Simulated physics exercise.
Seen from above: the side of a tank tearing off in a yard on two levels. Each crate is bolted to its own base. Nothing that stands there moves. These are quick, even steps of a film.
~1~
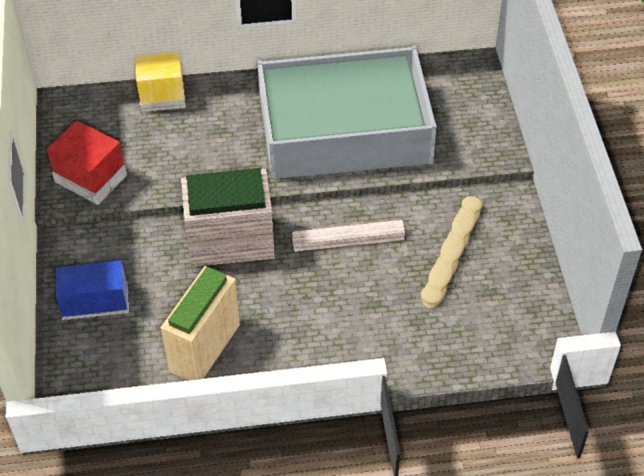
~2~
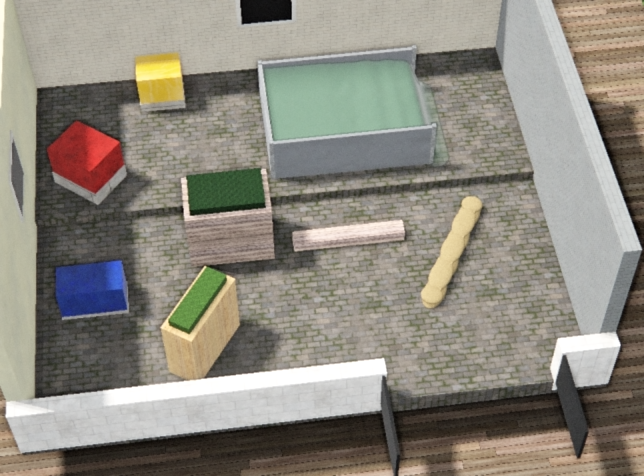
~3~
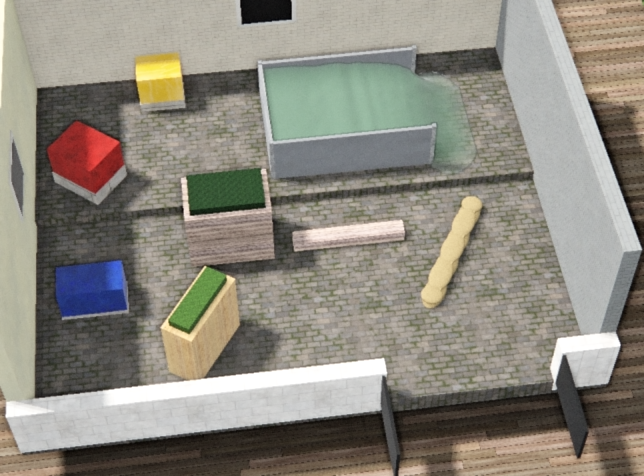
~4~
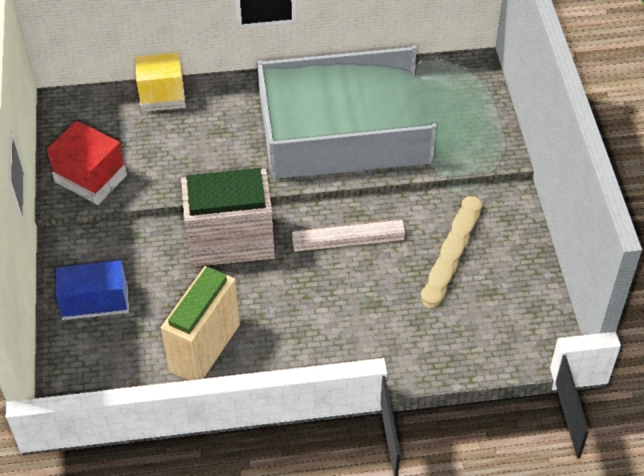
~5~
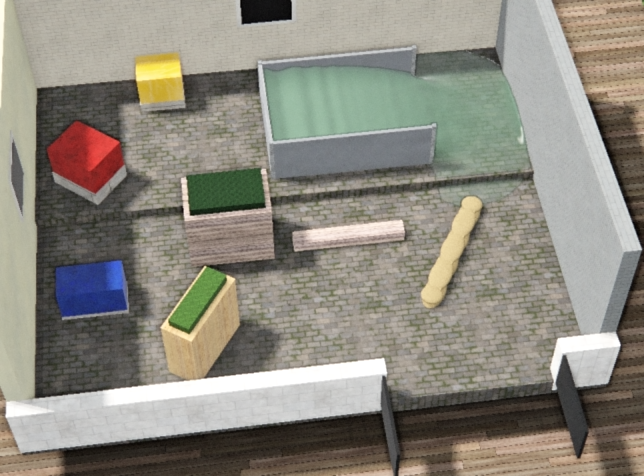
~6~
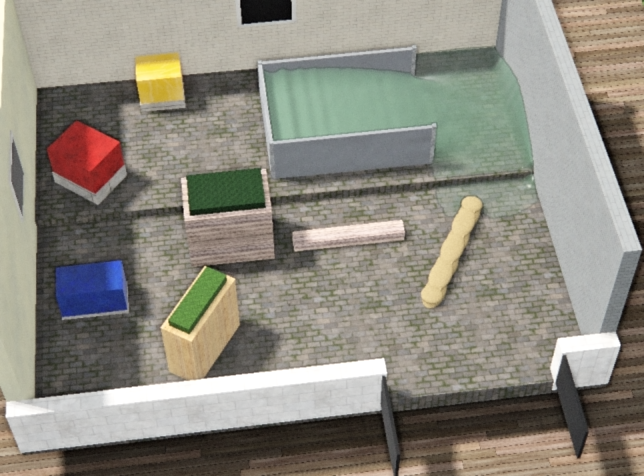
A grey-walled tank of still green water stands at the back of a walled, stone-paved yard on two levels, seen from above by a still camera. Yellow, red and blue blocks sit at left, two green-topped boxes near the middle, and a pale bar and a knobbly tan length at right. The tank's right side gives way, and water pours out rightward, spreading across the paving to the grey wall.
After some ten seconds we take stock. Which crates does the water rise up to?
In the end: The yellow crate gets wet; the red crate stays dry; the blue crate gets wet.
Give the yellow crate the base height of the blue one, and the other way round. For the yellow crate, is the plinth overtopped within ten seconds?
Yellow gets wet.
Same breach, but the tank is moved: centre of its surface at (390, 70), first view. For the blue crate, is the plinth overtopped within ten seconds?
The blue crate is safe.
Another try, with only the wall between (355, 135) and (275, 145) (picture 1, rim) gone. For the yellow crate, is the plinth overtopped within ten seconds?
Then: The yellow one escapes it.
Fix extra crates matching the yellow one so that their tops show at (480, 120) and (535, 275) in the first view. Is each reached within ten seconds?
In turn: Is wetted, is soaked.
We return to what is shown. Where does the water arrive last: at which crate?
The crate marked blue.
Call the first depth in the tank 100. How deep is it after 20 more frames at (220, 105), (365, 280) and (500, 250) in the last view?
In that order: 4, 0 and 10 per cent.
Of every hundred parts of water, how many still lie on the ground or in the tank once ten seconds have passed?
About 66 per cent.
A moment on, water covers 15 % of the floor; the yellow crate not reached, the red crate not reached, the blue crate not reached.
Next, water covers 25 % of the floor; the yellow crate not reached, the red crate not reached, the blue crate not reached.
Then, water covers 35 % of the floor; the yellow crate water round its plinth, the red crate not reached, the blue crate not reached.
Later, water covers 70 % of the floor; the yellow crate water round its plinth, the red crate water round its plinth, the blue crate water round its plinth.
In the end, water covers 90 % of the floor; the yellow crate was topped, the red crate stayed above the water, the blue crate was topped.
